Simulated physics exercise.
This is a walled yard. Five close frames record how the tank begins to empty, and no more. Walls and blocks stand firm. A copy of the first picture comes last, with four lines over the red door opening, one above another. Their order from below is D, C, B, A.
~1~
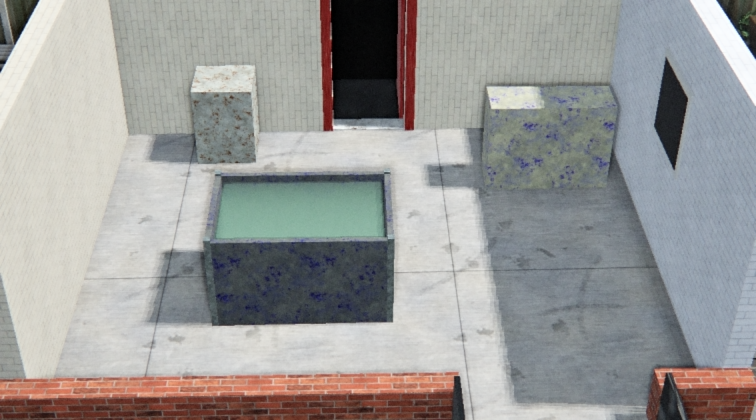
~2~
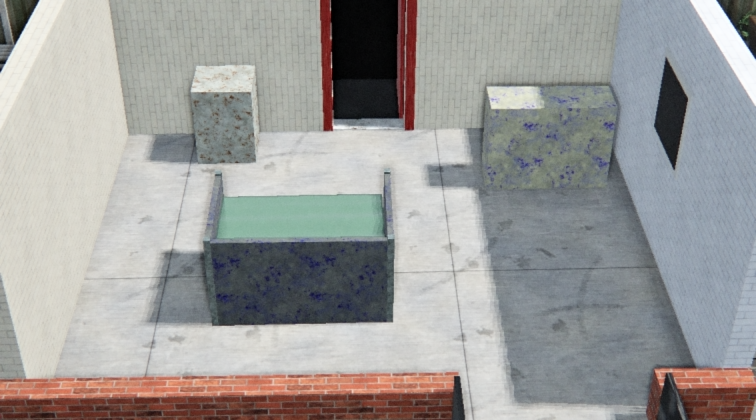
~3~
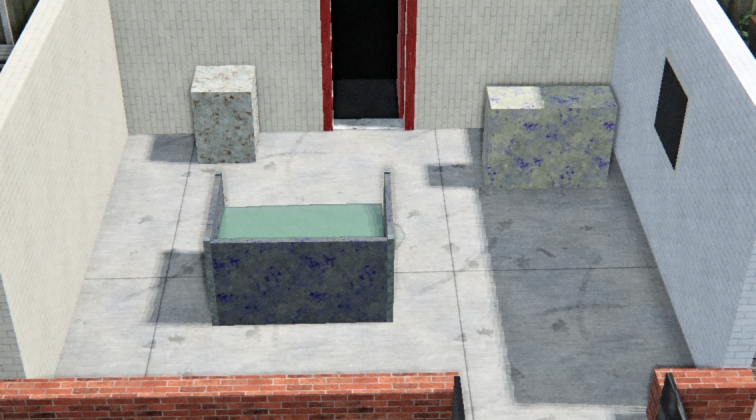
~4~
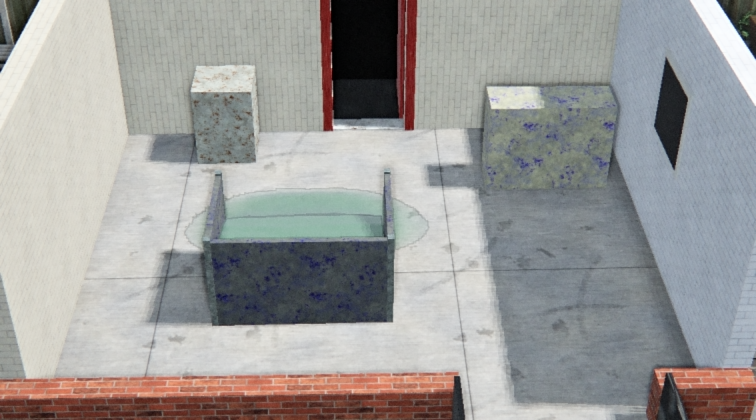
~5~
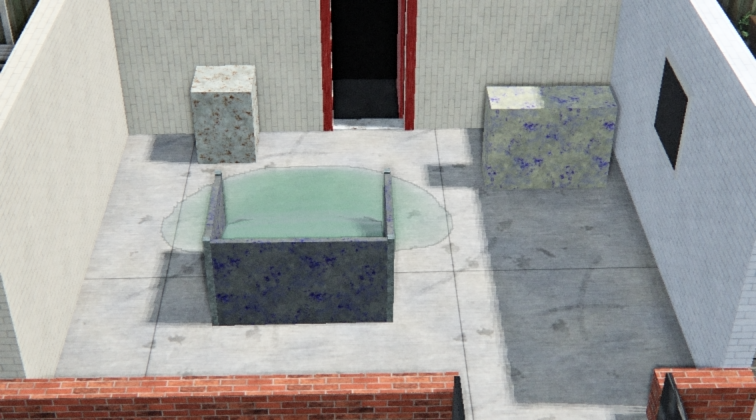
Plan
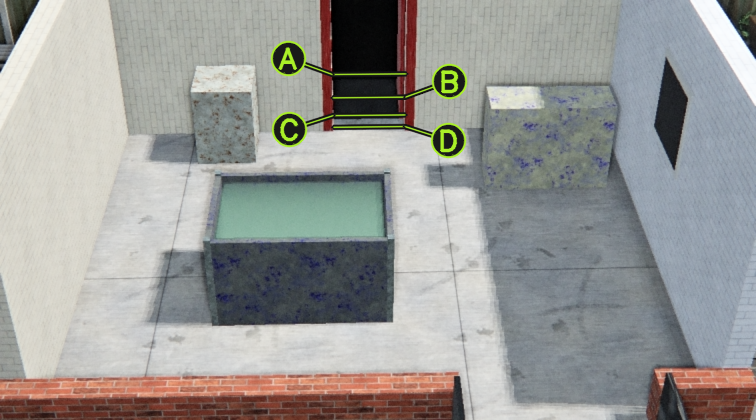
In a walled yard, a tank's back wall vanishes and green water spreads across the ground.
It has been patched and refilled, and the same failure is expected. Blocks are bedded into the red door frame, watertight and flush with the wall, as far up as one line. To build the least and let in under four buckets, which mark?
B will do.
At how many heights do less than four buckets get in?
Two.
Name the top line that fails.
That is line C.
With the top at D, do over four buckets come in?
Yes, that goes wrong.
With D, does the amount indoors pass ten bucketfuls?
Yes, it does.
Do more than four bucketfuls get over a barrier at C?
Yes, that goes wrong.
In lime, A at (369, 74); B at (369, 97); C at (369, 115); D at (369, 126); from the bottom up D, C, B, A.
If A is chosen, nothing gets over.
If B is chosen, a splash gets over, under a bucket.
If C is chosen, about 11 bucketfuls get in.
If D is chosen, dozens of bucketfuls pour in.
